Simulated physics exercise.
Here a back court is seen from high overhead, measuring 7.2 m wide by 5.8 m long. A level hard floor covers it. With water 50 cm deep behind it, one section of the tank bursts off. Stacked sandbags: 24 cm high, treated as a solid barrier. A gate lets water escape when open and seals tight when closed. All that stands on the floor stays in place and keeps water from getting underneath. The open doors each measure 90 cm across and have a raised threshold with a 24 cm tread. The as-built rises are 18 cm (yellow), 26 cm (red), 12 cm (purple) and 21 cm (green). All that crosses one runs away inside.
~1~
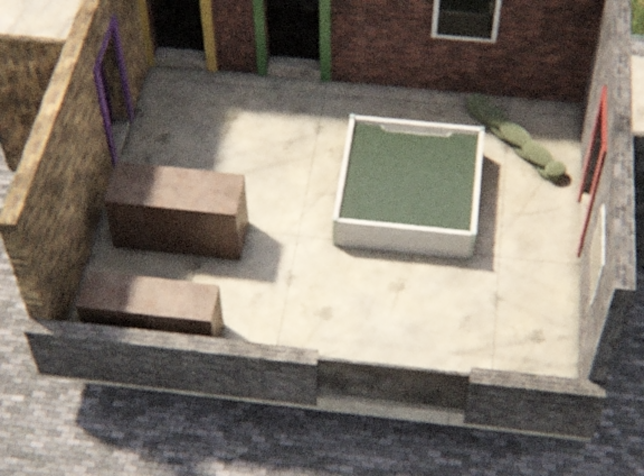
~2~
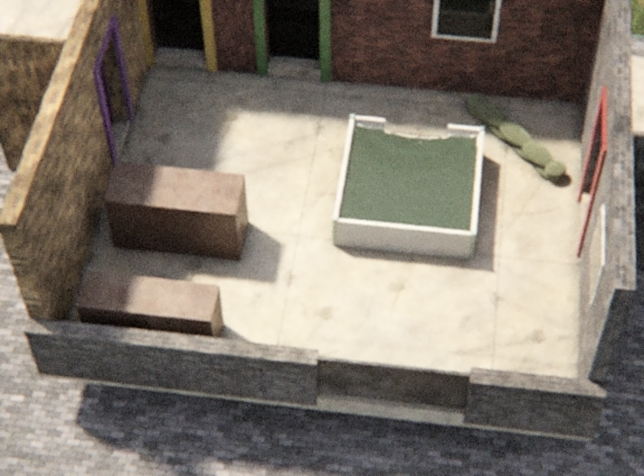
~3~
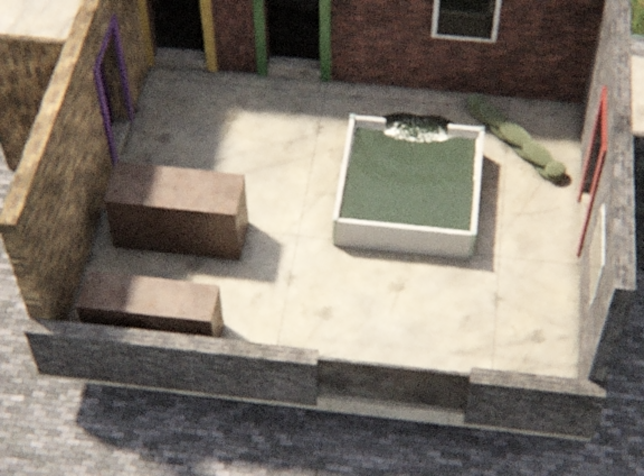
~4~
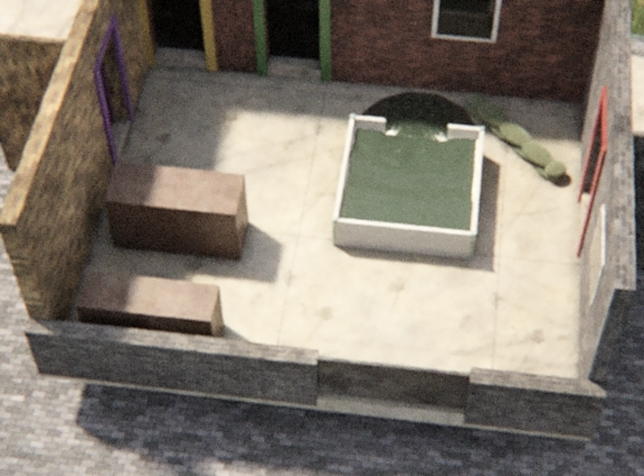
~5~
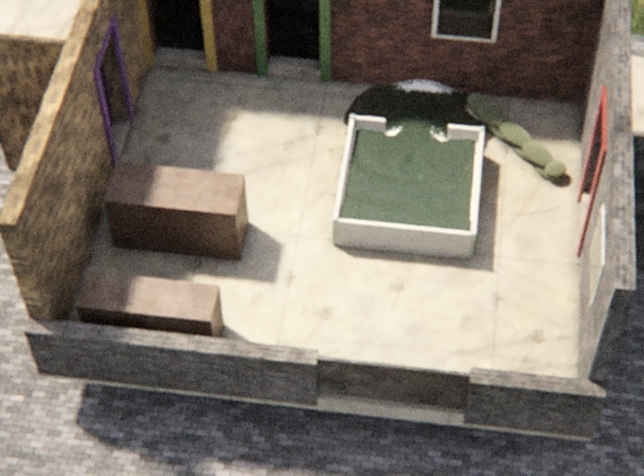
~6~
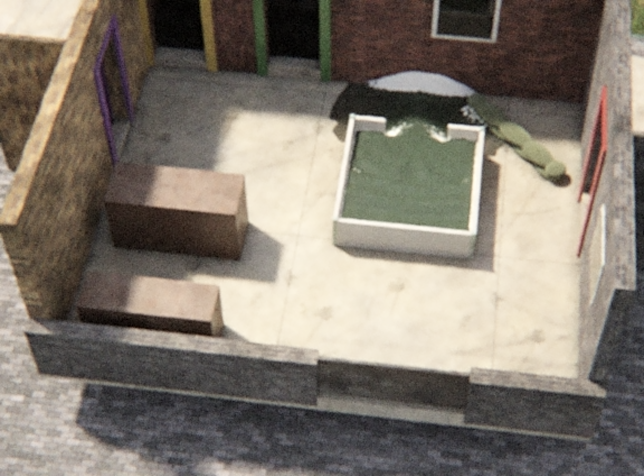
Dark green water pours through a gap in the far side of a white-walled tank in a brick-walled courtyard, then spreads across the pale floor behind it, fanning toward the back wall and around the sandbags at right.
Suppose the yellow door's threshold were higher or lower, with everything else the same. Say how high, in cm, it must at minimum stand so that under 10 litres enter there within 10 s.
It must stand at least about 9.5 cm high.
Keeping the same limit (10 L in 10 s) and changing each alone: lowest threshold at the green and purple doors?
Some 5.0 cm for green, some 8.5 cm for purple.
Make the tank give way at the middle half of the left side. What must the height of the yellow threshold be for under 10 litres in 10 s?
In that case you'd want it roughly 17 cm high.
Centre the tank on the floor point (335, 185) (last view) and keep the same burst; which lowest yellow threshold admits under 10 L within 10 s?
Then about 11.5 centimetres at the least.
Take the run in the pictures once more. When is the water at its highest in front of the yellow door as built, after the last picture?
Around 6.0 s, give or take.
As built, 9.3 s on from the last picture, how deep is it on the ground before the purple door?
About 7.5 cm.
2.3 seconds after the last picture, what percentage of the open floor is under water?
About 40 per cent.
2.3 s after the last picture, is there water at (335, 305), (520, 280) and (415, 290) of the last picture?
In order: Untouched, untouched, untouched.
Then, 0.7 s after the last picture water covers 10 % of the floor, deepest (36 cm) near (439, 92); it has not reached the yellow door.
Then, 2.3 s after the last picture water covers 40 % of the floor, deepest (24 cm) near (437, 107); 4 cm at the yellow door, 0 litres in over its 18 cm threshold.
Then, 9.3 s after the last picture water covers 90 % of the floor, deepest (10 cm) near (559, 160); 8 cm at the yellow door, 0 litres in over its 18 cm threshold.
At the yellow door as built, the water peaked near 11 cm, 6.1 s after the last picture.
With a threshold of 8.5 cm, 17 litres would have come in within the 10 s; with 11.5 cm, 3 litres. So under 10 litres takes about 9.5 cm.
